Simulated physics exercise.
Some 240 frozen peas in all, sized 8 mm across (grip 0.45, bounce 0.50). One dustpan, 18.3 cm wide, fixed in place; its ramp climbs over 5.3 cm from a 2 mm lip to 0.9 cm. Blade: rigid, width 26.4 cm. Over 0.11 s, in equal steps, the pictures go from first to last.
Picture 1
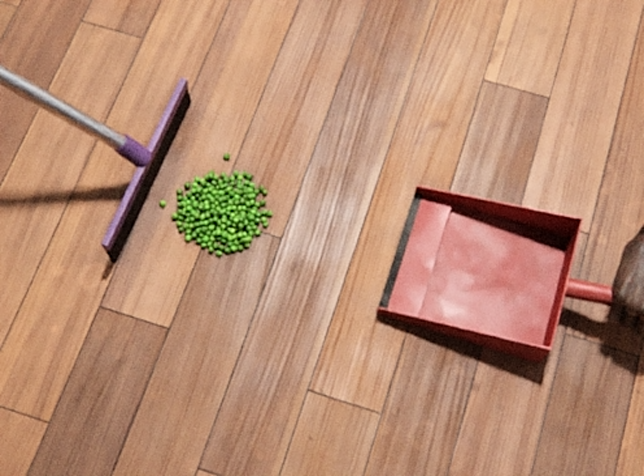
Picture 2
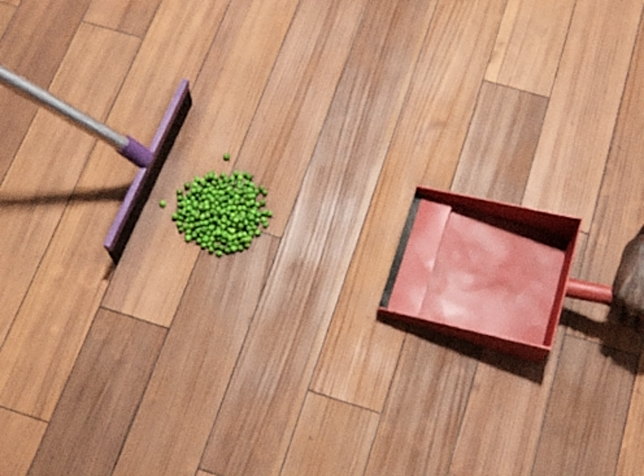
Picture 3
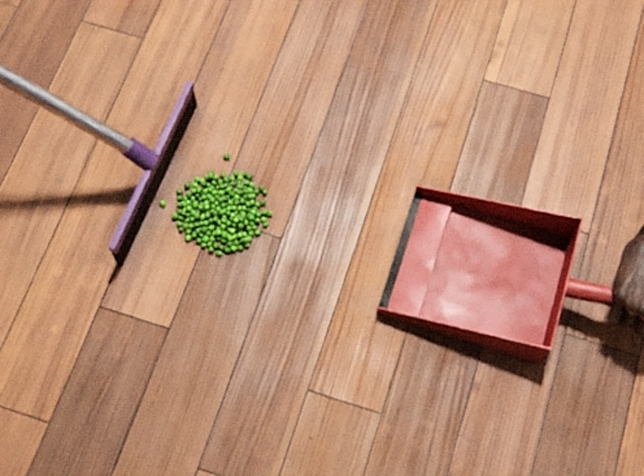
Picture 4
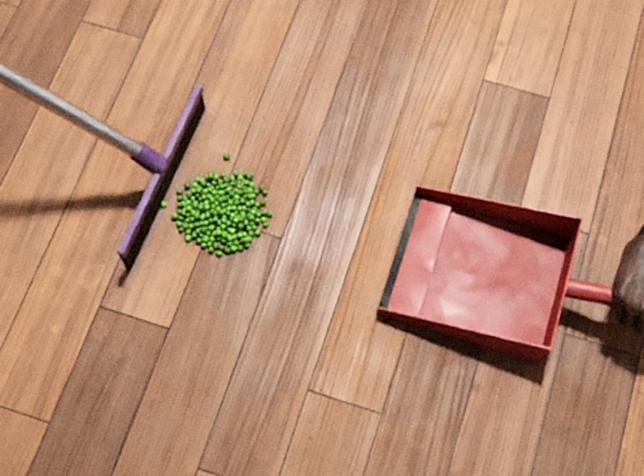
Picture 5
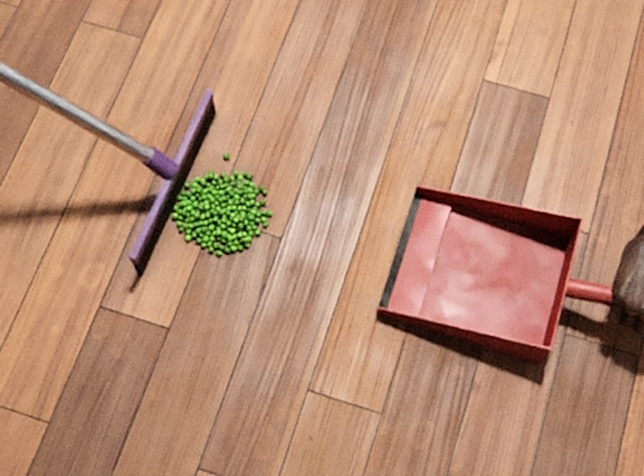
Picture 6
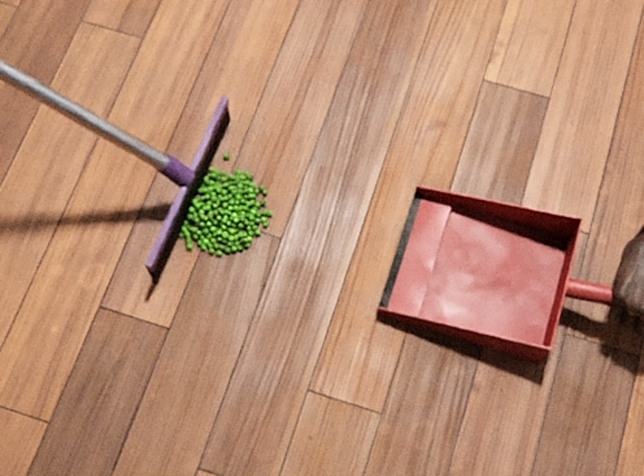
The video shows a purple blade on a metal handle sliding rightward across a wooden floor until it presses into the left side of a pile of green peas, while a gloved hand holds a red dustpan still at right.
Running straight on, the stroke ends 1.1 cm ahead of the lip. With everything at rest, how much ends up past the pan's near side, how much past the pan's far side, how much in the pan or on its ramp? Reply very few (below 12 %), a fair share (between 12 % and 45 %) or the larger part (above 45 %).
Near side - a fair share; far side - very few; pan - the larger part.
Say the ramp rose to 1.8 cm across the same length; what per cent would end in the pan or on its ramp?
I'd expect close to 50 per cent.
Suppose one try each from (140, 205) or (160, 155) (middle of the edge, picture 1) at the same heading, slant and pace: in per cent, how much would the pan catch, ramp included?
Estimates: 45 percent and 50 percent.
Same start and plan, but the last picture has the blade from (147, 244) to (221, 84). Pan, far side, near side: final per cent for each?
The pan gets 30, the far side 20 and the near side 15.
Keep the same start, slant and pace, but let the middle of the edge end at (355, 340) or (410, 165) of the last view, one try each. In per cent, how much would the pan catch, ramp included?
Some 35 and 40 per cent.
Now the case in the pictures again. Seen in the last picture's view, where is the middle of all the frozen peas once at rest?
Somewhere around (489, 310) in the final frame.
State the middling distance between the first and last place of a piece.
That distance is around 38 cm.
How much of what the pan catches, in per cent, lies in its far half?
Share: Approx. 30 %.
Then, 0.13 s after the last picture, middle of the blade 14 cm from the lip; 0 % over the lip, far side 5 %, near side 15 %.
Then, 0.22 s after the last picture, middle of the blade 5 cm from the lip; 0 % over the lip, far side 5 %, near side 20 %.
Then, 0.45 s after the last picture, middle of the blade 2 cm from the lip; 60 % over the lip, far side 10 %, near side 25 %.
In the end, near side 25 %, far side 10 %, pan 50 %, in front of the lip or behind the blade 15 %.
